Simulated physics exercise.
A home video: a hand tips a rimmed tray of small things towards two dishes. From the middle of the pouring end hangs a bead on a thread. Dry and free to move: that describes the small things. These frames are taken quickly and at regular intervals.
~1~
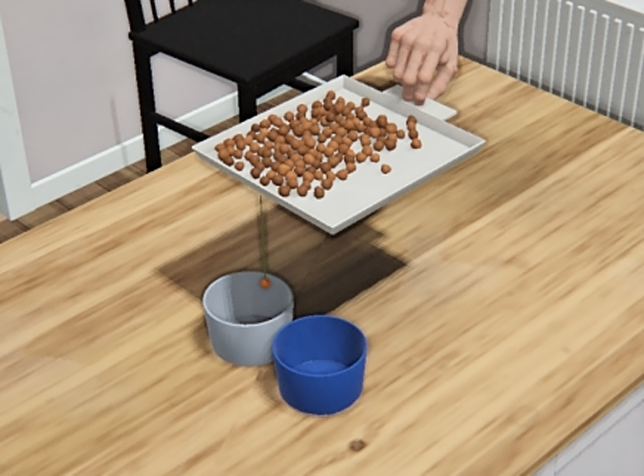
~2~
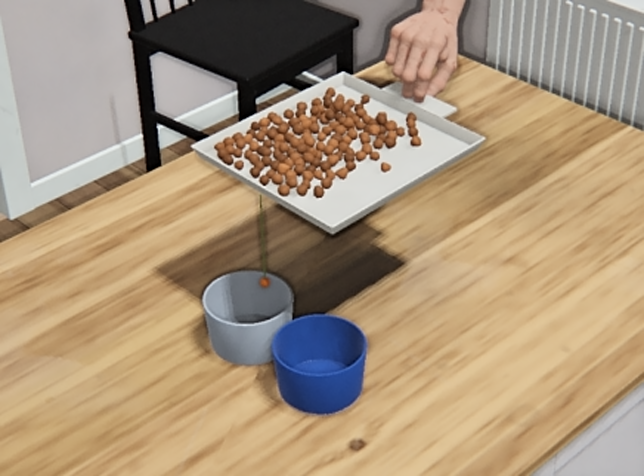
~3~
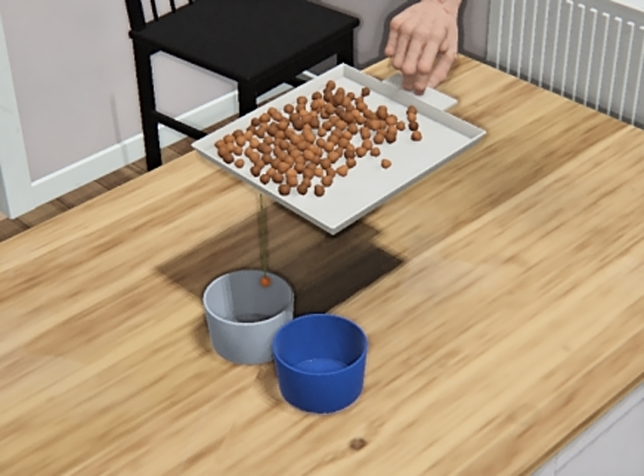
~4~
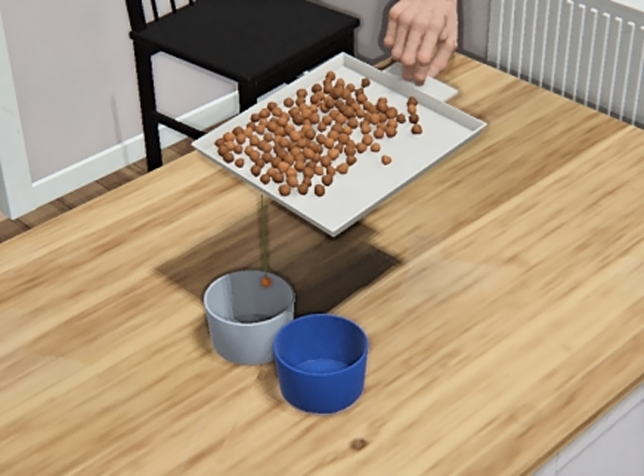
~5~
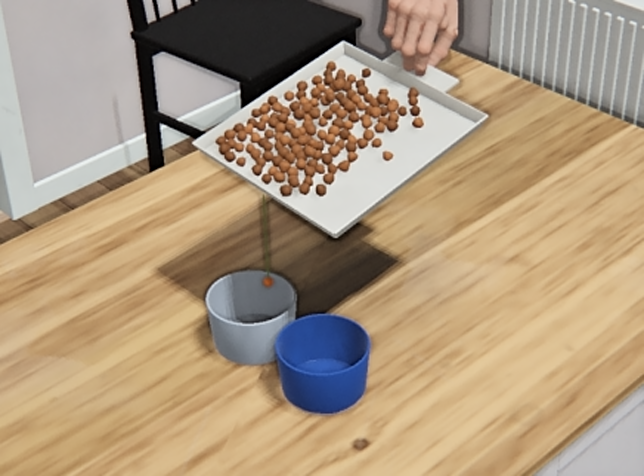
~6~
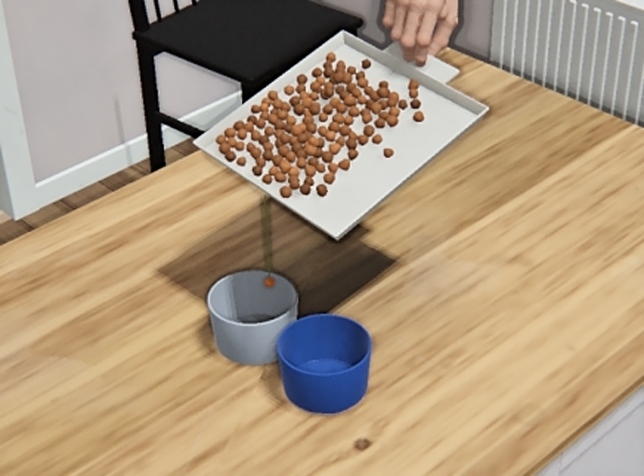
A hand at the top right slowly tilts a white rimmed tray of small round brown nuts, its far side rising and its near right corner dipping slightly, seen from above a wooden table in a room. Below it sit a grey dish on the left and a blue one on the right, an orange bead on a thread by the grey, a black chair and radiator behind. The nuts keep their places on the tray, and the view shifts barely.
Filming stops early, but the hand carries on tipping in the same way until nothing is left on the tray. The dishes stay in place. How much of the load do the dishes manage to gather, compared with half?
The bulk is caught.
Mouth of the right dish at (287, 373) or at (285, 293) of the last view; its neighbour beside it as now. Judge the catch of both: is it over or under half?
For the earlier try a smaller portion is kept, for the later one a smaller portion.
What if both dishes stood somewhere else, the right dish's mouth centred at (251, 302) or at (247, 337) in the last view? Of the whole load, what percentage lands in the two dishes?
The first gives 20 %, the second 40 %.
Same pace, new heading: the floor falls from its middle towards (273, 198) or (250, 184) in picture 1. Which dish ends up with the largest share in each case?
Place one gives the rightmost dish, place two gives the leftmost dish.
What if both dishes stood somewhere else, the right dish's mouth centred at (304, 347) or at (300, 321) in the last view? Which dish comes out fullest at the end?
The right-hand one the first time, the right-hand one the second.
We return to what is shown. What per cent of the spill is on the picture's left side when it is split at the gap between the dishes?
Left portion: Around 80 %.
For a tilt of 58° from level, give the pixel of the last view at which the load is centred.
The load's middle is around (297, 174).
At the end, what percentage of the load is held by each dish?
Left dish: 20 %, right dish: 60 %.
Just after the last frame, tray tipped steeply; almost all on the tray; just a few in the right dish; just a few in the left dish; just a few outside both; just a few in the air.
A moment on, tray tipped right over; just a few on the tray; roughly half in the right dish; about a tenth in the left dish; roughly a quarter outside both; about a tenth in the air.
Further on, tray tipped past a quarter turn; roughly two thirds in the right dish; about a tenth in the left dish; roughly a quarter outside both.
When it is over, tray tipped past a quarter turn; roughly two thirds in the right dish; about a tenth in the left dish; roughly a quarter outside both.
